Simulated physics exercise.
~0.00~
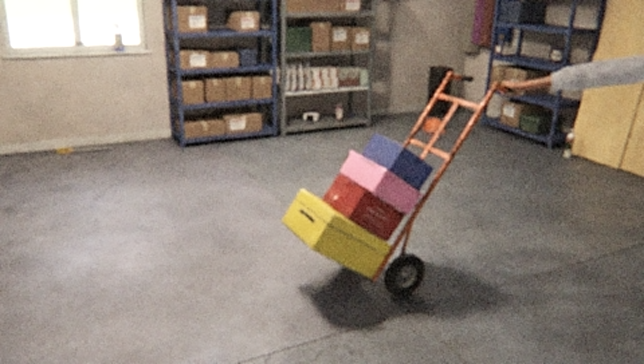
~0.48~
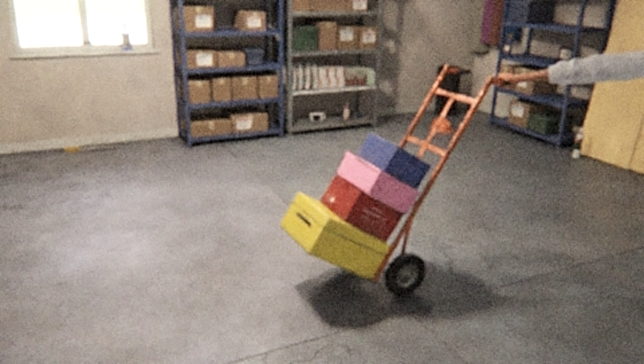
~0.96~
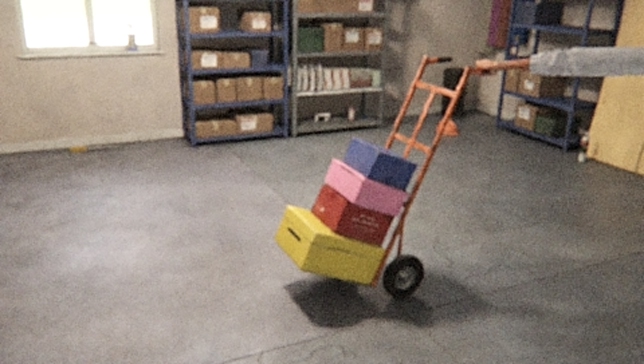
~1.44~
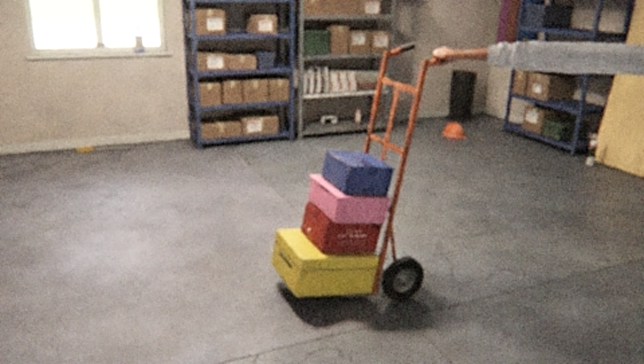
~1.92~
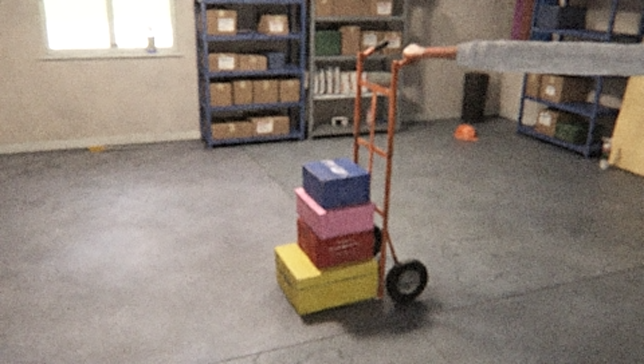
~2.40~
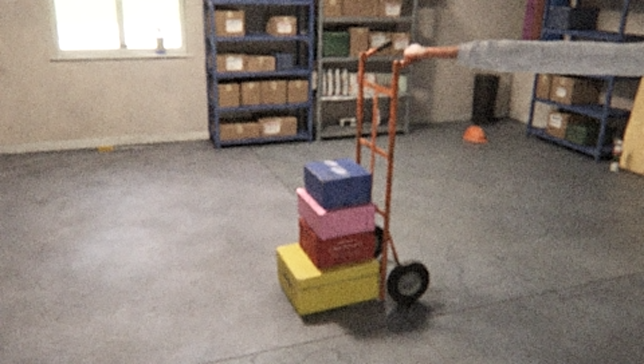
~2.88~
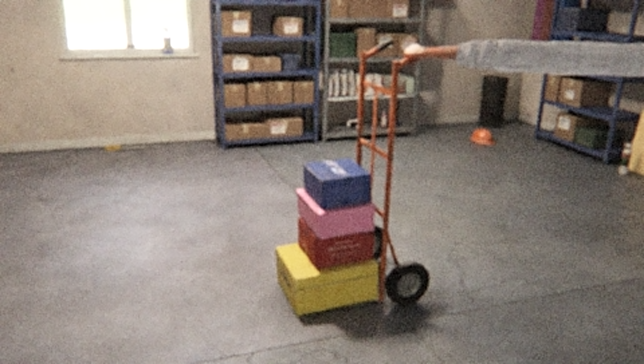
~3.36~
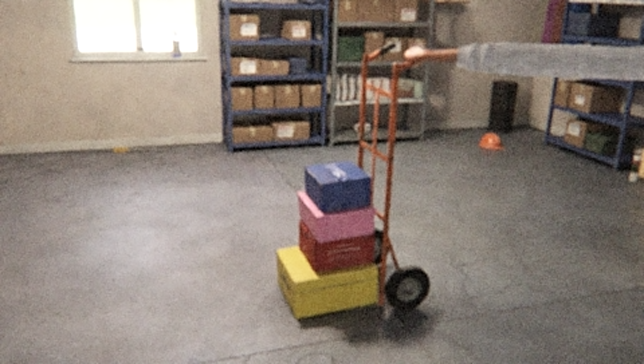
An orange sack truck stacked with yellow, red, pink and blue boxes leaned back toward the right in a storeroom, then an outstretched arm tipped it forward until it stood upright on the floor, where it stayed still with the boxes still piled up.
